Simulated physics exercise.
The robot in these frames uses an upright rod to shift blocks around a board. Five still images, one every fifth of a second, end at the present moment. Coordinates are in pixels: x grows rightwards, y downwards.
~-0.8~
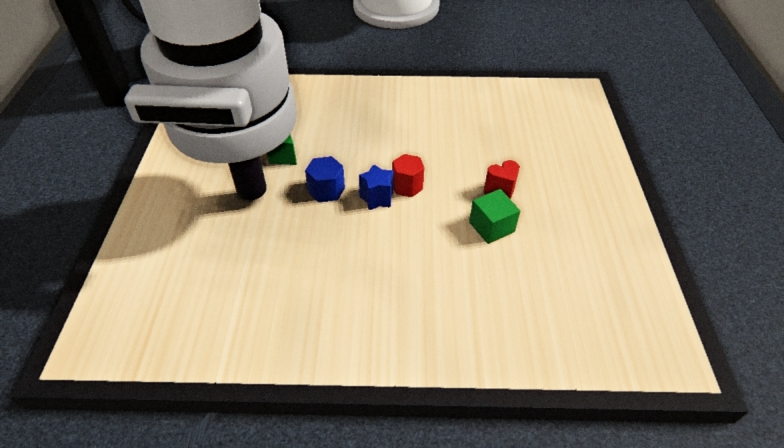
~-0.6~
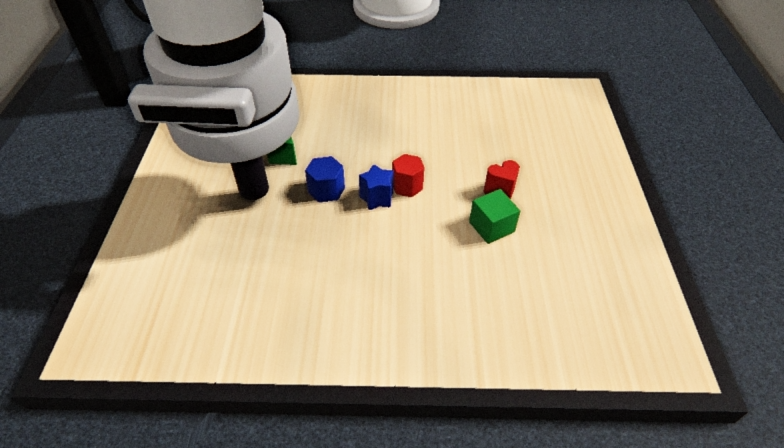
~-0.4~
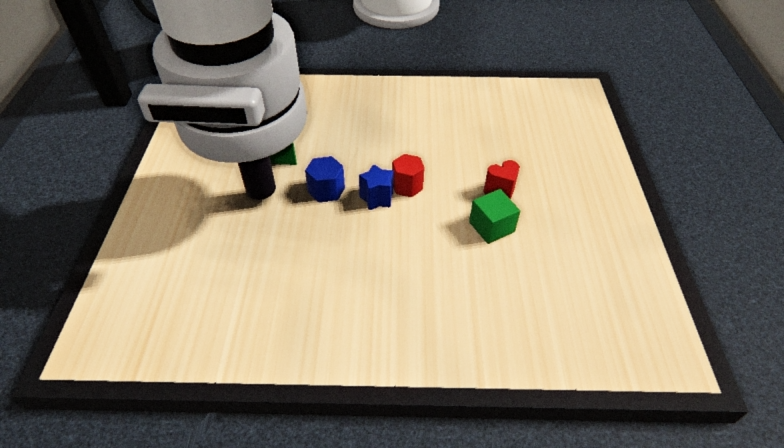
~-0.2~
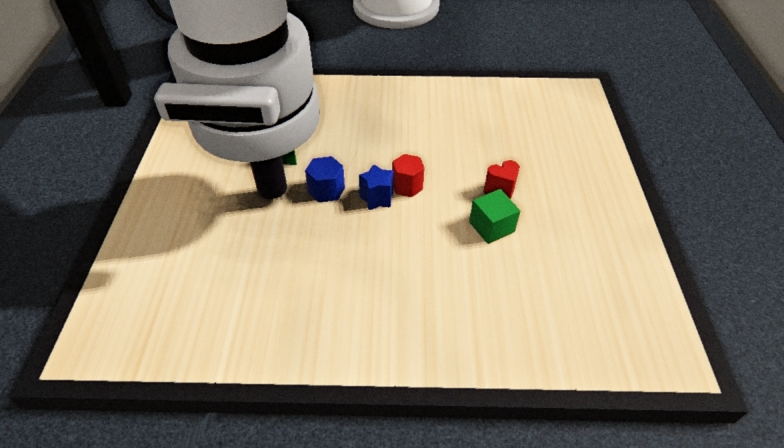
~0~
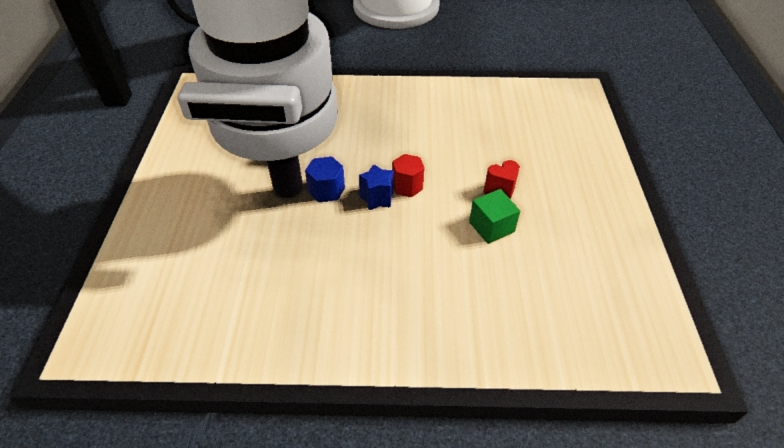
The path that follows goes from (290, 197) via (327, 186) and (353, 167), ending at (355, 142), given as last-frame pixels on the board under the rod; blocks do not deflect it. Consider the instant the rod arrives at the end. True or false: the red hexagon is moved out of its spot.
My answer: False.
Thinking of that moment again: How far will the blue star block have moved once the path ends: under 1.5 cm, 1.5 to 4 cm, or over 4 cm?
I reckon it covers less than 1.5 cm.
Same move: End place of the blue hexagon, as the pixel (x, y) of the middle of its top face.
Located at (379, 156).
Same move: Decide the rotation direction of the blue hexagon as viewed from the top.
With the clock.
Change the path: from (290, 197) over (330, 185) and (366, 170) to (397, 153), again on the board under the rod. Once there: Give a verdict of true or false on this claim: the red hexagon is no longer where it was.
The claim holds.
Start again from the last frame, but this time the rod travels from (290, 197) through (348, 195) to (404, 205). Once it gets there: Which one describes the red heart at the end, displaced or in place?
The red heart will stay where it stands.
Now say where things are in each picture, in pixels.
Rod tip at (252, 191); block tops, blue hexagon at (324, 168); blue star block at (377, 176); red hexagon at (408, 164), in the first frame.
Rod at (255, 191); blocks unchanged, in the second frame.
Rod at (261, 191); blocks unchanged, in the third frame.
Rod at (273, 190); blocks unchanged, in the fourth frame.
Rod at (288, 189); blue hexagon at (324, 168); blue star block at (377, 176); red hexagon at (408, 164), in the fifth frame.
The first path, step by step. One third of the way, rod at (328, 177); blue hexagon at (358, 161), turned 35° clockwise; blue star block at (380, 177).
Two thirds of the way, rod at (353, 159); blue hexagon at (379, 156), turned 70° clockwise; blue star block at (387, 179), turned 30° clockwise.
At the end, rod at (354, 135); blue hexagon at (379, 156), turned 70° clockwise; blue star block at (387, 179), turned 30° clockwise; red hexagon in place.
